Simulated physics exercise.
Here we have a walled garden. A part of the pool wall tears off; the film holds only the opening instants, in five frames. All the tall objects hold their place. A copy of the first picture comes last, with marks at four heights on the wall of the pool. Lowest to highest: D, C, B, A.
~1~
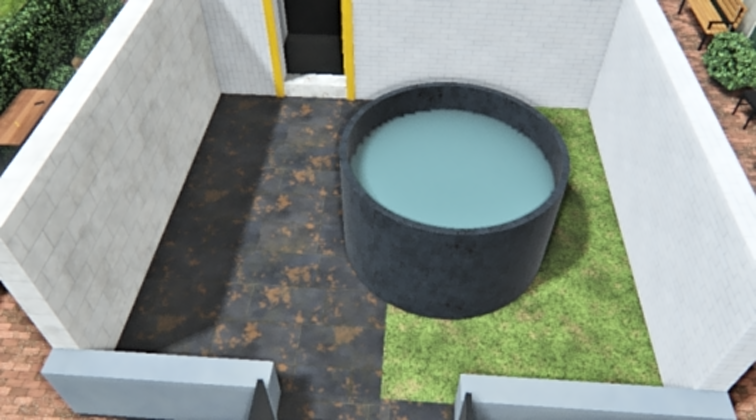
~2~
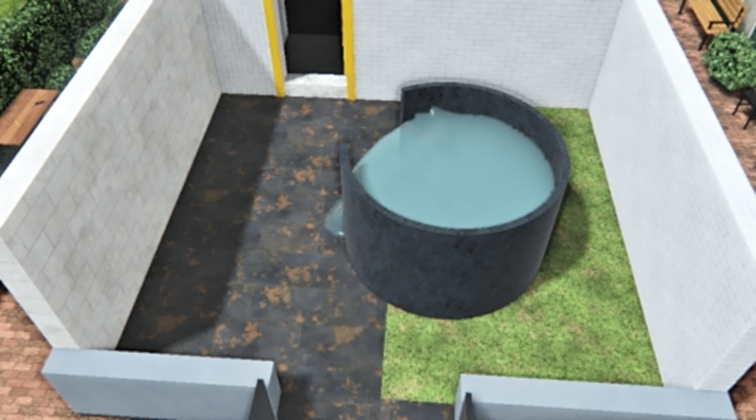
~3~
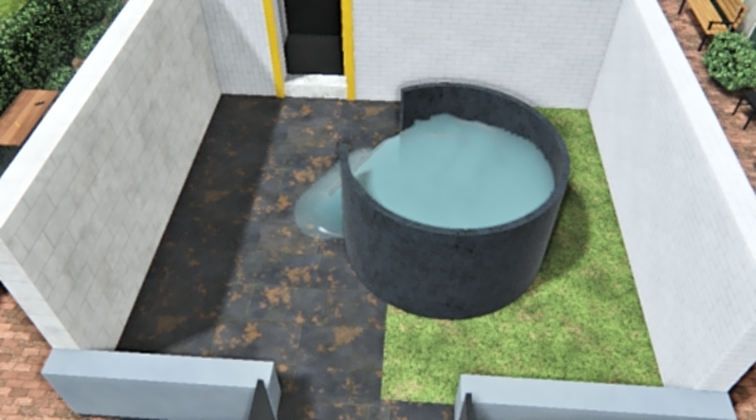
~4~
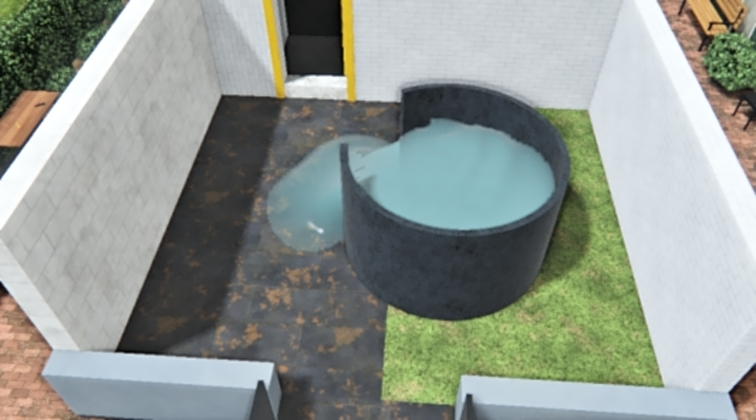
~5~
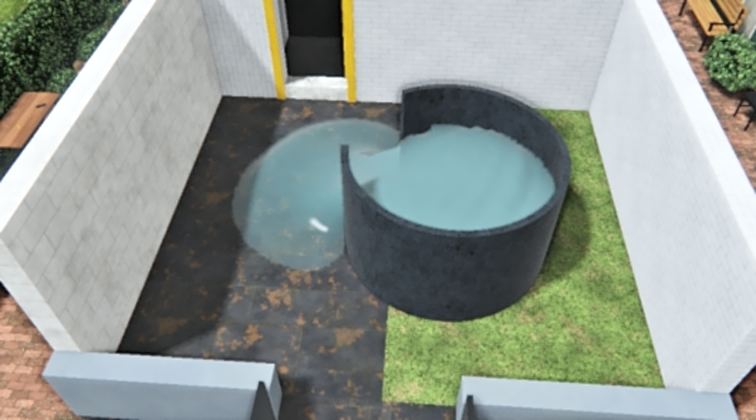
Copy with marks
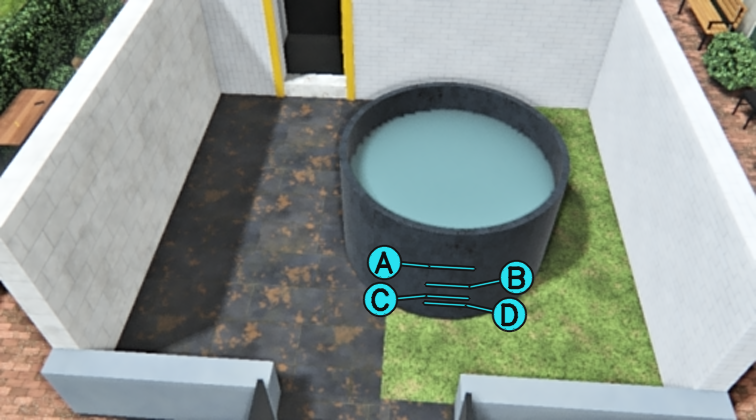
Pale blue water pouring through a gap in a dark round pool's left side and spreading across the walled garden's dark paving.
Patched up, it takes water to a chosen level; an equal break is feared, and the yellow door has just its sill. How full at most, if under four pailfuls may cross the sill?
I would pick line B.
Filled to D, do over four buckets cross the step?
No, not at all.
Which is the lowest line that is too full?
The answer is A.
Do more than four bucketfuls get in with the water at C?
No, not at all.
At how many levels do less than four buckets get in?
Three of the four.
On the marked copy, A at (451, 267); B at (448, 285); C at (446, 297); D at (445, 304); from the bottom up D, C, B, A.
For line A, about 11 bucketfuls get in.
For line B, a bucket or two gets in.
For line C, nothing gets over.
For line D, nothing gets over.
